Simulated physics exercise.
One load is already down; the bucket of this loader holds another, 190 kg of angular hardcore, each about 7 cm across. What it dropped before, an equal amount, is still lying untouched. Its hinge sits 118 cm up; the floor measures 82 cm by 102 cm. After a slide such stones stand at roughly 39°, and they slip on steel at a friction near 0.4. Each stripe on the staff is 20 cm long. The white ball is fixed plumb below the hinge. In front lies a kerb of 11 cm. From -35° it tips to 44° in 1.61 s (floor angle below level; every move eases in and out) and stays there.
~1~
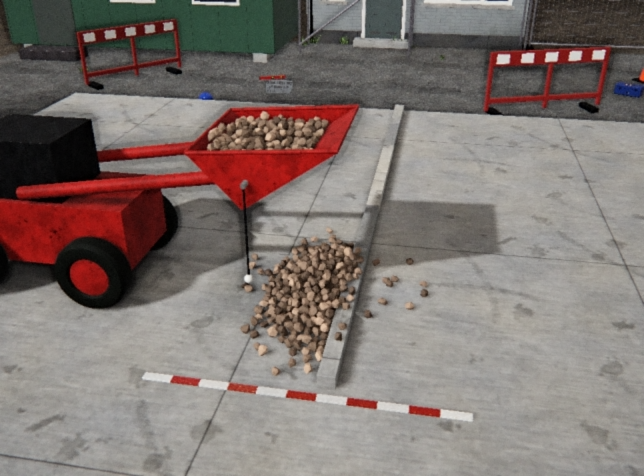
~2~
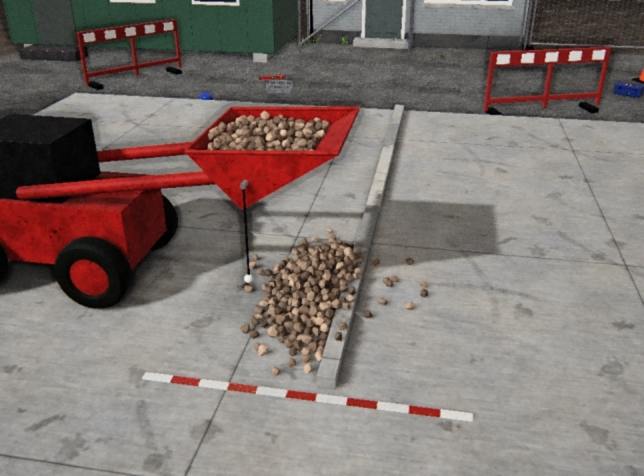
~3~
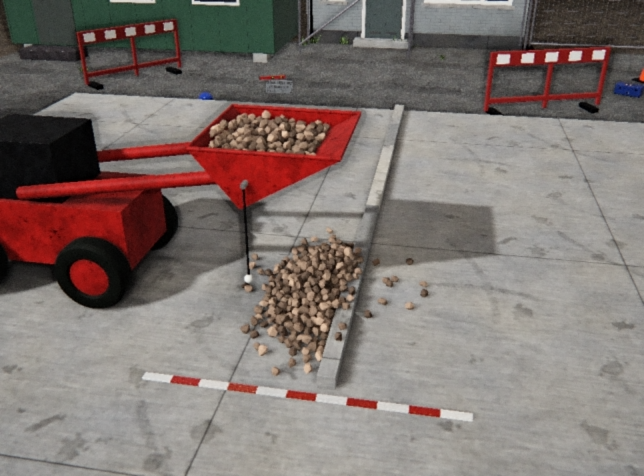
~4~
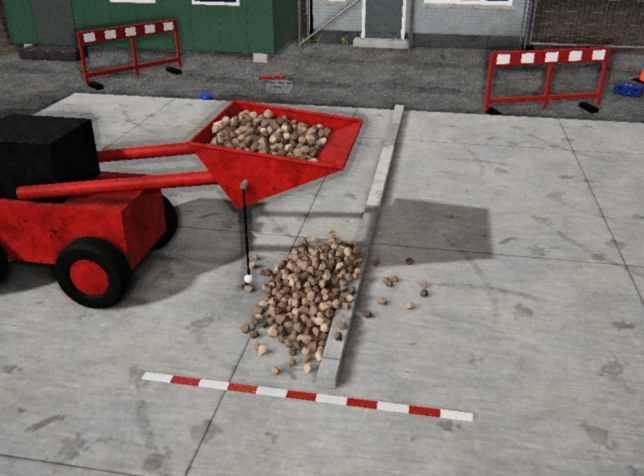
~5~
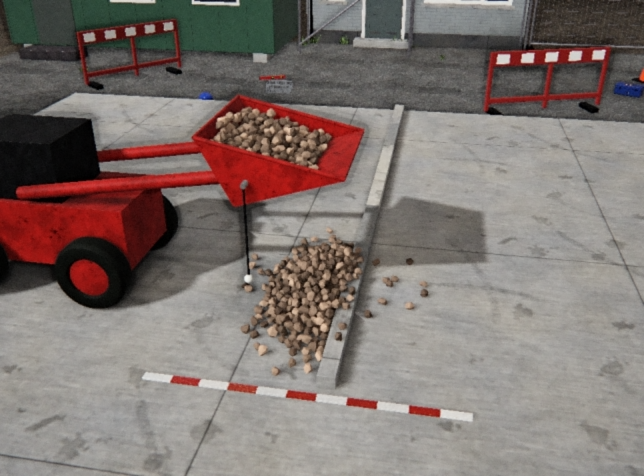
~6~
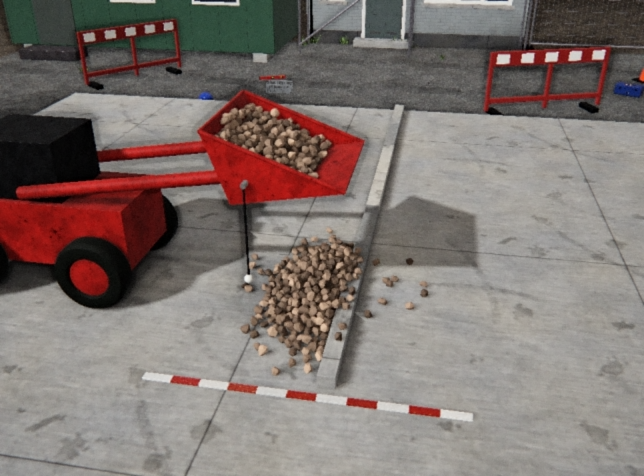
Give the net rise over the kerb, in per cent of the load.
Roughly 75 per cent of a load more.
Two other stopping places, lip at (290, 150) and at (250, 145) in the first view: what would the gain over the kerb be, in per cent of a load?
About 15 and 0 per cent.
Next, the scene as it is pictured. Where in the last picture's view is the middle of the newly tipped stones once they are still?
Near (379, 291).
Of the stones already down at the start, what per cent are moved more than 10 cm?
Roughly 0 per cent of them.
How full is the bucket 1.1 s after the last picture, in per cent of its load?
Roughly 40 per cent is still inside.
Then, 0.6 s after the last picture the floor is at 32°; in per cent of one load, 100 in the bucket, 98 on this side of the kerb, 2 over the kerb; the foremost stones are at (402, 286).
Then, 1.1 s after the last picture the floor is at 44°; in per cent of one load, 39 in the bucket, 150 on this side of the kerb, 11 over the kerb; the foremost stones are at (402, 286).
Then, 1.5 s after the last picture the floor is at 44°; in per cent of one load, 0 in the bucket, 139 on this side of the kerb, 61 over the kerb; the foremost stones are at (444, 300).
Then, 3.9 s after the last picture the floor is at 44°; in per cent of one load, 0 in the bucket, 122 on this side of the kerb, 78 over the kerb; the foremost stones are at (500, 318). Net gain over the kerb, 75.
